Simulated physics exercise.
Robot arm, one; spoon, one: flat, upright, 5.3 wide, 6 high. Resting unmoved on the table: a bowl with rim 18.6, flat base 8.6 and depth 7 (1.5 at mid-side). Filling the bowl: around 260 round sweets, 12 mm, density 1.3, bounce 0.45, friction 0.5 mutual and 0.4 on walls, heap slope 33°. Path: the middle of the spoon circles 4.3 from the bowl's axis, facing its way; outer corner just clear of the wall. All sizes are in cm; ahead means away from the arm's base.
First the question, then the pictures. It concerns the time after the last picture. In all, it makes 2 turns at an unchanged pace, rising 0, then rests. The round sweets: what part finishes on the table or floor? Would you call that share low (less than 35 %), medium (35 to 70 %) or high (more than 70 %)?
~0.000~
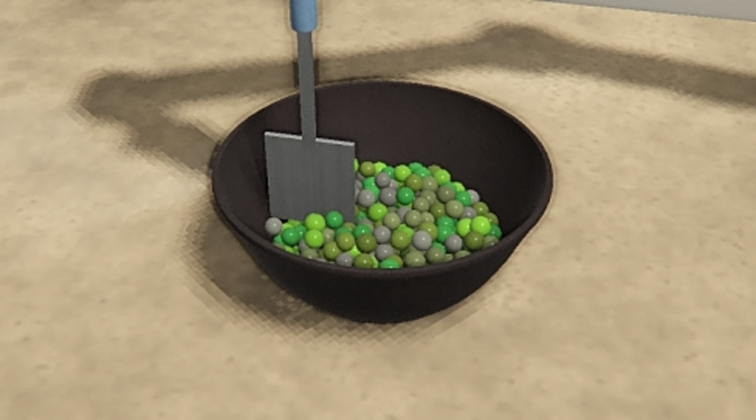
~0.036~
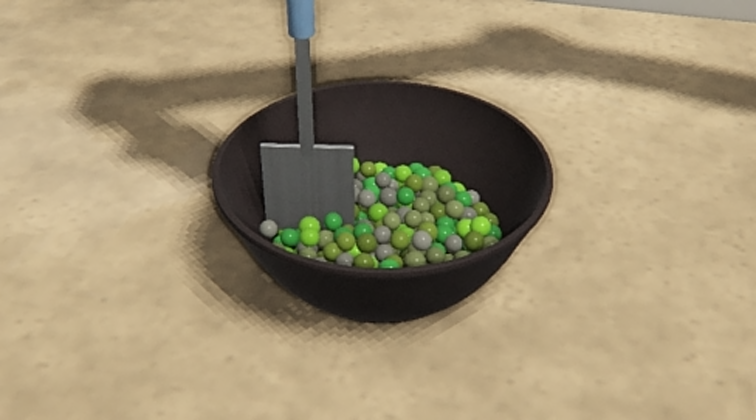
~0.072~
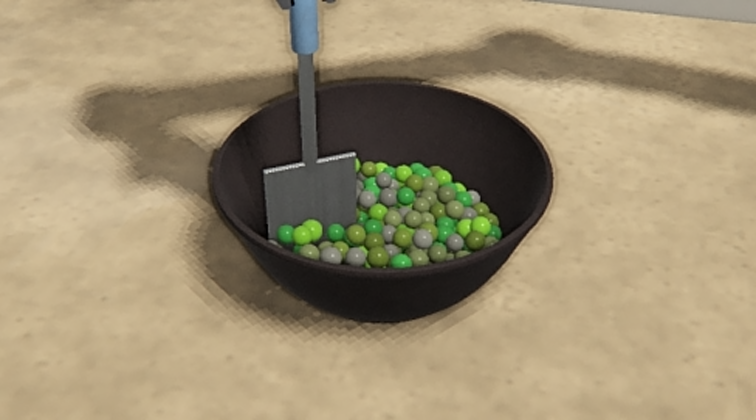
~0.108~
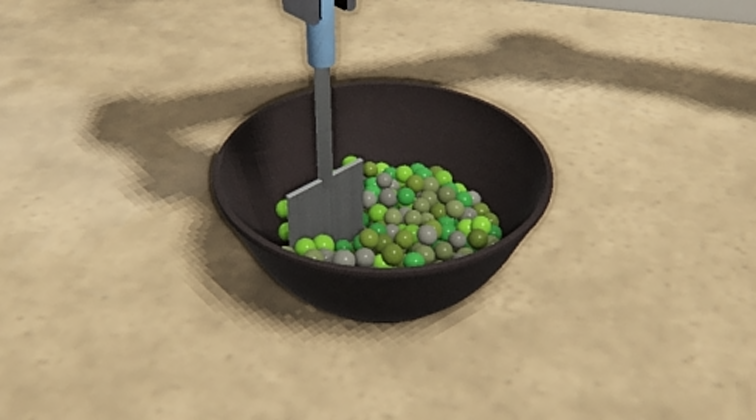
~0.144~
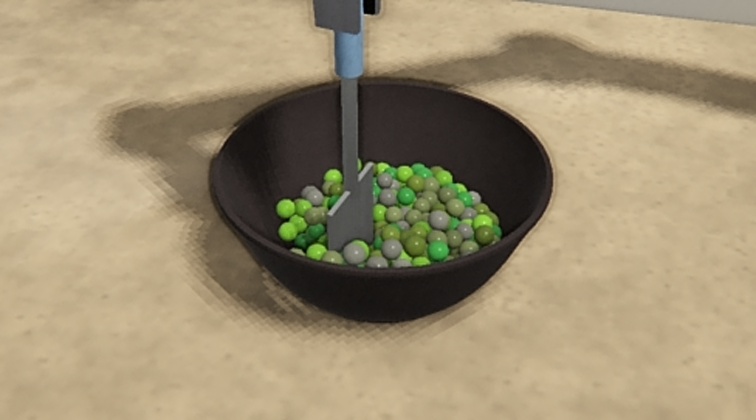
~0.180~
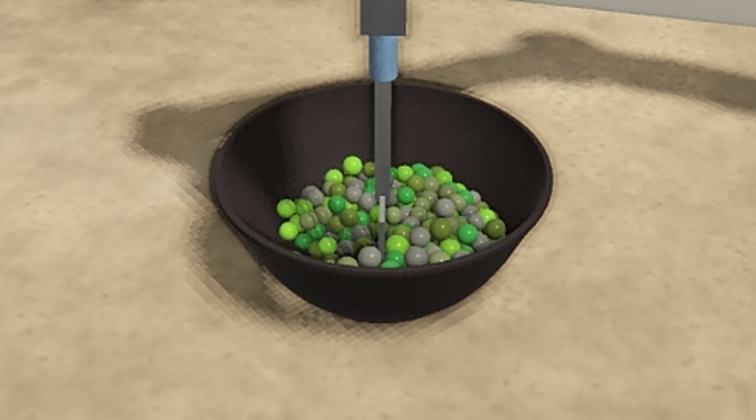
I would call it low.
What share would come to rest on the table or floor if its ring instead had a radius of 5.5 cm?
It would come to about 0 per cent.
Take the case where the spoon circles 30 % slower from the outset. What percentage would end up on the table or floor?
About 10 percent, I'd say.
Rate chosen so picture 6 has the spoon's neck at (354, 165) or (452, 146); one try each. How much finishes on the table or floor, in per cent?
Some 10 and 45 %.
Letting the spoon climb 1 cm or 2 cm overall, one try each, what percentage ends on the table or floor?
10 and 5 %.
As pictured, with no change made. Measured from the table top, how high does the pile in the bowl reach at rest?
6.0 cm, give or take.
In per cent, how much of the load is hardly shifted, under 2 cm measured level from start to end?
That comes to some 5 per cent.
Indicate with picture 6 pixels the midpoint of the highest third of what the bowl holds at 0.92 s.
(442, 134).
After 0.55 s, 345° round, highest piece 9 above the table; 249 in the bowl, 11 on the table or floor, 5 in flight or on the tool.
After 0.92 s, 226° round, highest piece 9 above the table; 226 in the bowl, 34 on the table or floor, 5 in flight or on the tool.
After 1.31 s, 0° round, highest piece 6 above the table; 210 in the bowl, 55 on the table or floor.
After 2.01 s, 0° round, highest piece 6 above the table; 210 in the bowl, 55 on the table or floor.
In the end, 210 in the bowl, 55 on the table or floor. That is 21 % on the table or floor.
